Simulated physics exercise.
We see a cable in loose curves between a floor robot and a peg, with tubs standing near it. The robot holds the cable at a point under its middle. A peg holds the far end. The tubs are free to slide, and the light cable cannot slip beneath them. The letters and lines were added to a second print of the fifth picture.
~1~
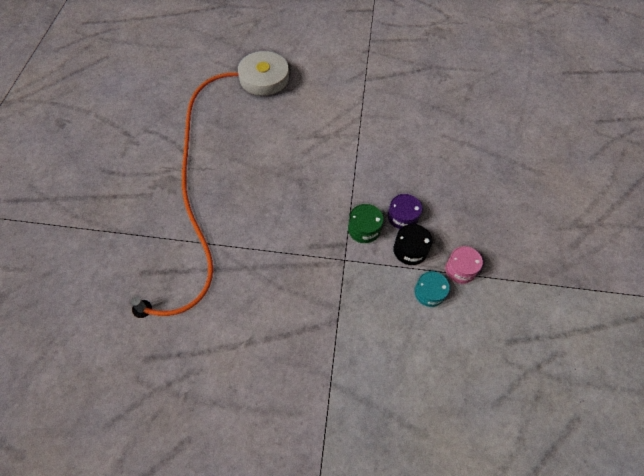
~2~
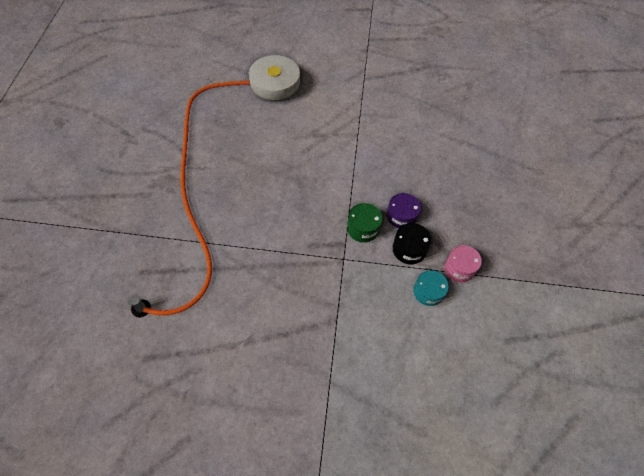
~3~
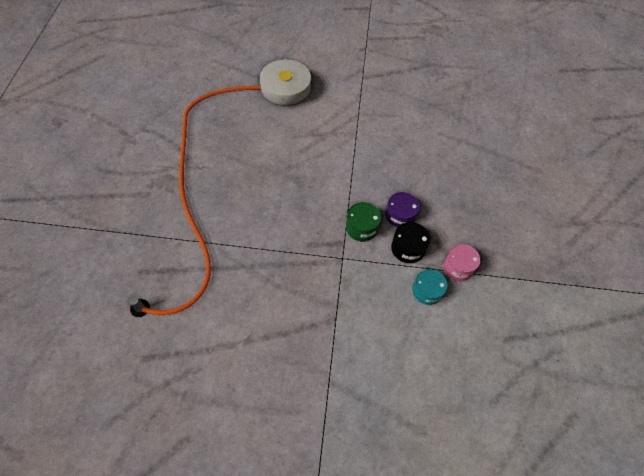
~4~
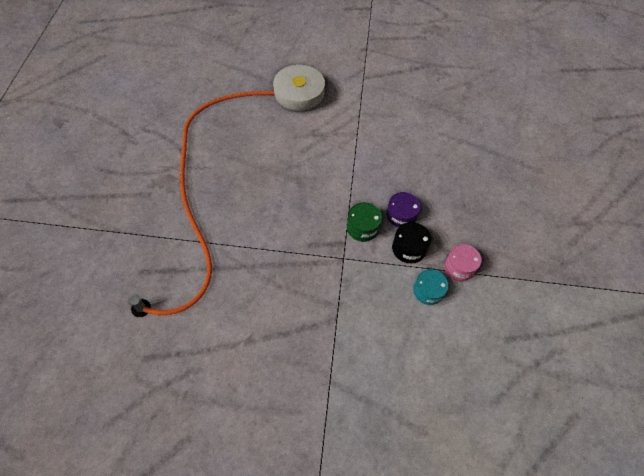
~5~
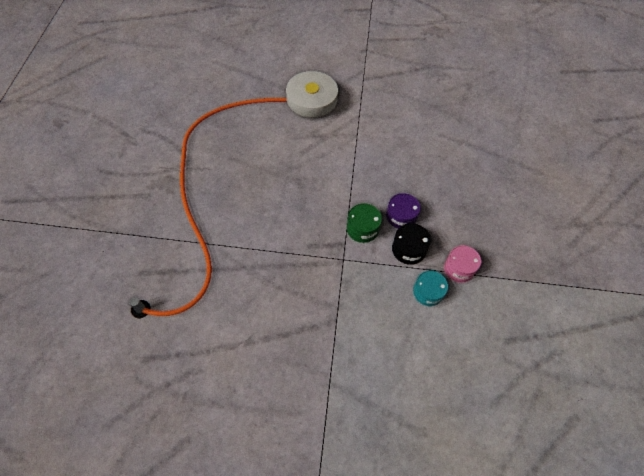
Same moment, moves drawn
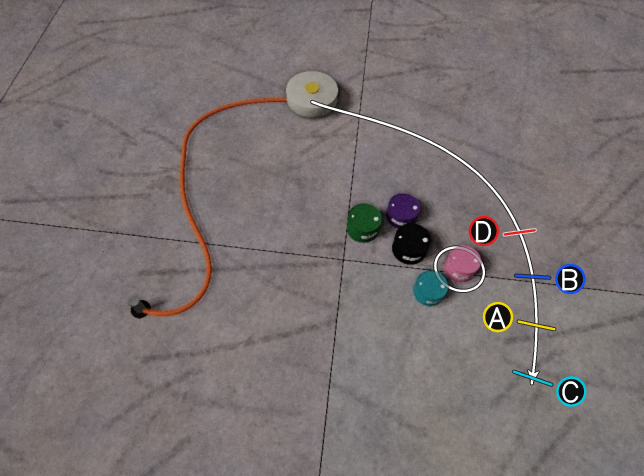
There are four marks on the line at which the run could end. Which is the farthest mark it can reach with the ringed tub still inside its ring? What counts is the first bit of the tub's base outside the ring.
It can go as far as A.
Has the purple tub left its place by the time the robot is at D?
No.
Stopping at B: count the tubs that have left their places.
The count is none.
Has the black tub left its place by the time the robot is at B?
By then, no.
On the marked copy, A at (536, 325); B at (533, 277); C at (532, 378); D at (520, 232); the ring at (459, 269); the route from (312, 102) via (488, 184) to (532, 384).
With A. Early on, robot (424, 132); pink tub (462, 264).
Further on, robot (517, 213); pink tub (462, 264).
At the end, robot (541, 321); black tub (416, 258); pink tub (461, 266); green tub (363, 236); purple tub (395, 233); the pink tub is still in its ring.
As for the rest, B is safe but short; C drags the ringed tub to (451, 283); D is safe but short.
